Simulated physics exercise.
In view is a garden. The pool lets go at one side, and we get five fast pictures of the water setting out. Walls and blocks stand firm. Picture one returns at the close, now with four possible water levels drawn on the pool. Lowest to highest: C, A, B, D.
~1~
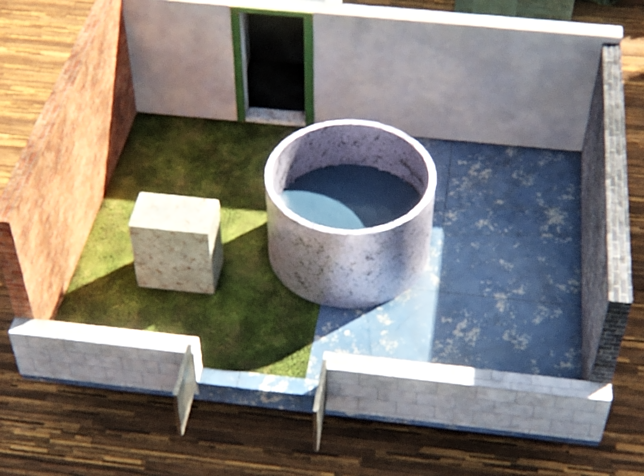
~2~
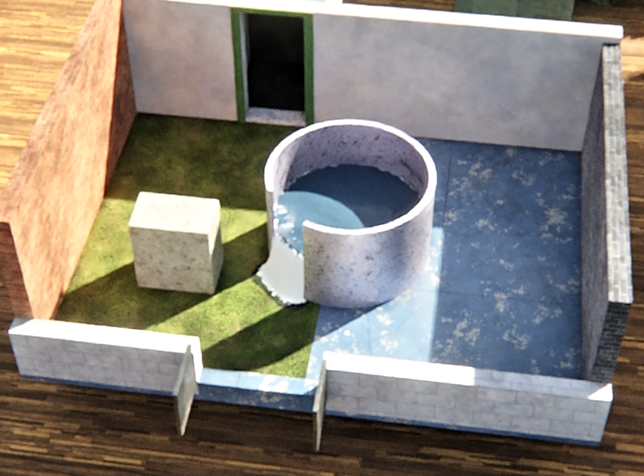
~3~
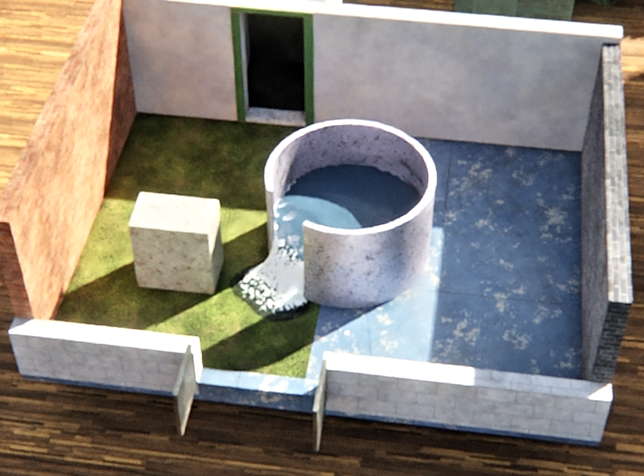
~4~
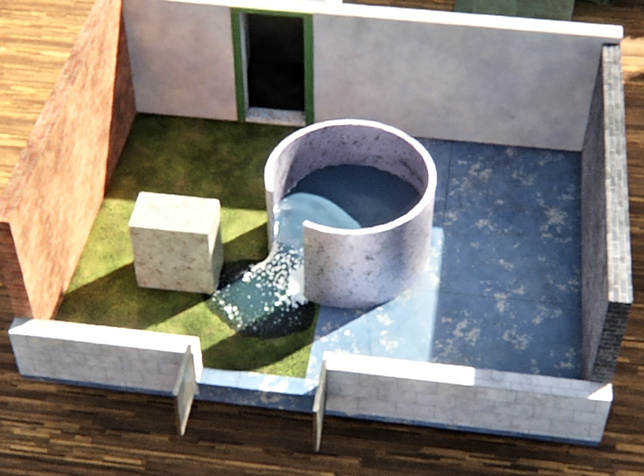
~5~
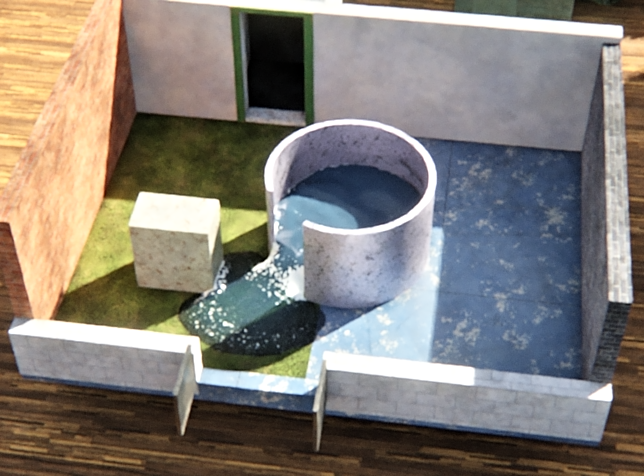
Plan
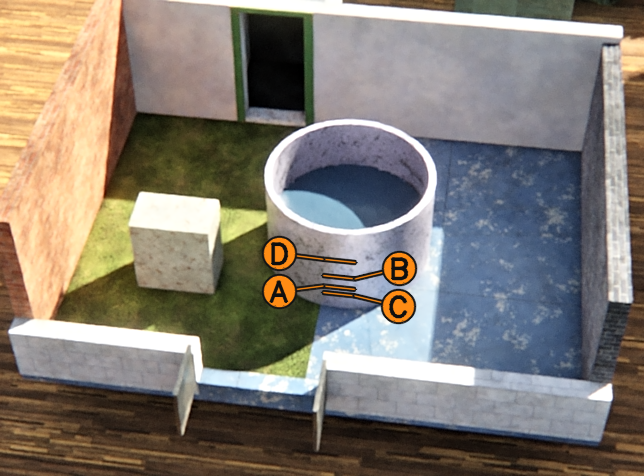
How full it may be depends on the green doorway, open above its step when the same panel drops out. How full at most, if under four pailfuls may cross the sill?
Choose D.
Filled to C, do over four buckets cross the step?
No, not at all.
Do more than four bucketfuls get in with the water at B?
No, that is safe.
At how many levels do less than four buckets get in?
All four.
On the marked copy, A at (338, 287); B at (339, 277); C at (338, 294); D at (339, 260); from the bottom up C, A, B, D.
With A, nothing gets over.
With B, nothing gets over.
With C, nothing gets over.
With D, a splash gets over, under a bucket.
